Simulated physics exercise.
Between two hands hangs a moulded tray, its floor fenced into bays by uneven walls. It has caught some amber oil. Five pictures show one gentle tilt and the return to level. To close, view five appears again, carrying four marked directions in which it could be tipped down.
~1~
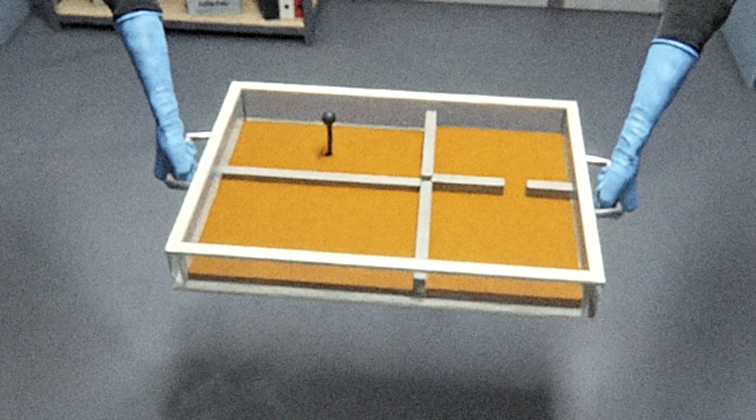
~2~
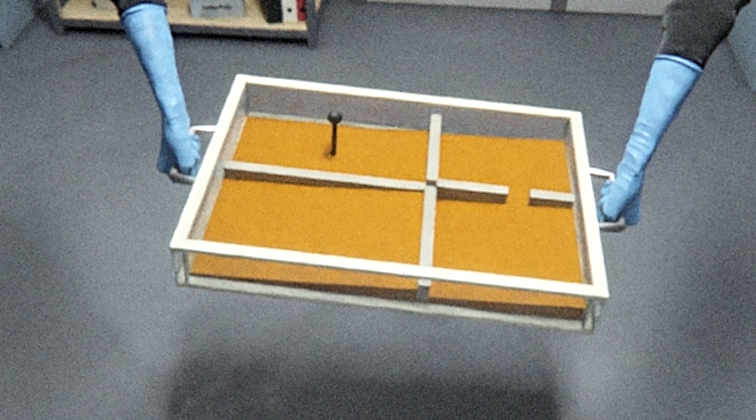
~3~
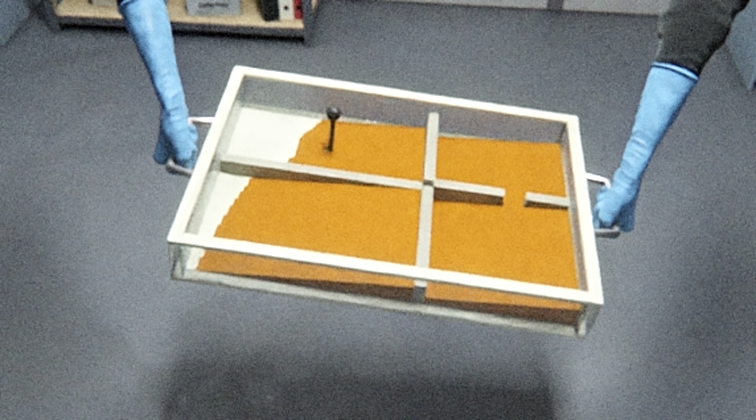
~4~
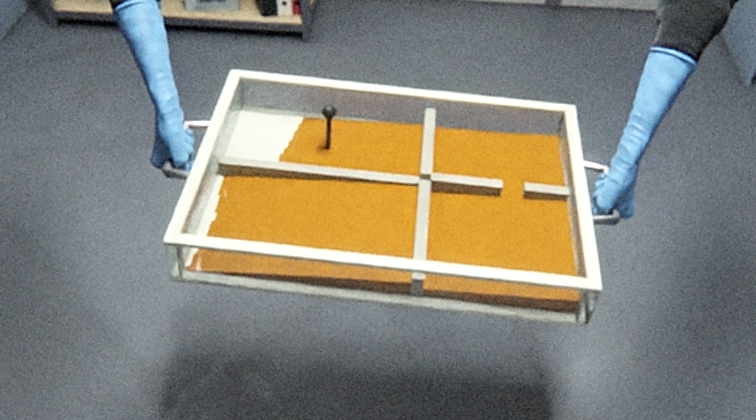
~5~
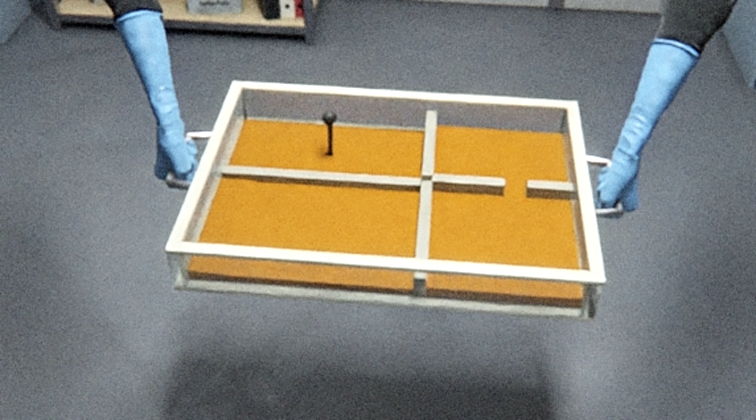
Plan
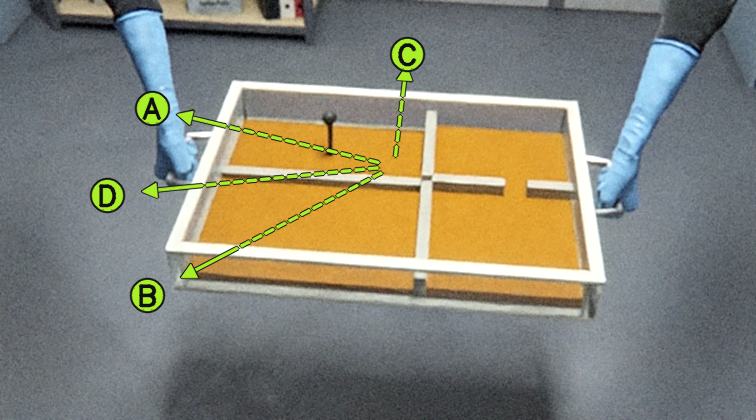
Amber oil shifts rightward, then spreads back as gloved hands tilt and level a tray.
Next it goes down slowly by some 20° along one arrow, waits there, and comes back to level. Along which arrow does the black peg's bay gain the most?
I would pick arrow C.
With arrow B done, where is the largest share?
It is the front left one.
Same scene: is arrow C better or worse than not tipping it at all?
Better.
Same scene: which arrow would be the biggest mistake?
B.
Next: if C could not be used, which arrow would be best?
A.
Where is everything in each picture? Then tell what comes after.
The tray is level; deepest in the front right bay, at (499, 239), shallowest in the back left; black peg at (329, 118), in the first frame.
Tipped about 4° down to the right; no wall is crossed, in the second frame.
Tipped about 6° down to the right; no wall is crossed; black peg at (334, 113), in the third frame.
Tipped about 3° down to the right; no wall is crossed, in the fourth frame.
The tray is level; deepest in the back right bay, at (497, 159), shallowest in the back left; black peg at (330, 118), in the fifth frame.
On the marked copy, A ends at (182, 115); B ends at (186, 274); C ends at (405, 70); D ends at (147, 191).
If A is chosen, about 37 % of the liquid ends in the peg's bay; about 4 % goes over the rim.
If B is chosen, about 3 % of the liquid ends in the peg's bay; about 36 % goes over the rim.
If C is chosen, about 45 % of the liquid ends in the peg's bay; nothing spills.
If D is chosen, about 24 % of the liquid ends in the peg's bay; about 7 % goes over the rim.
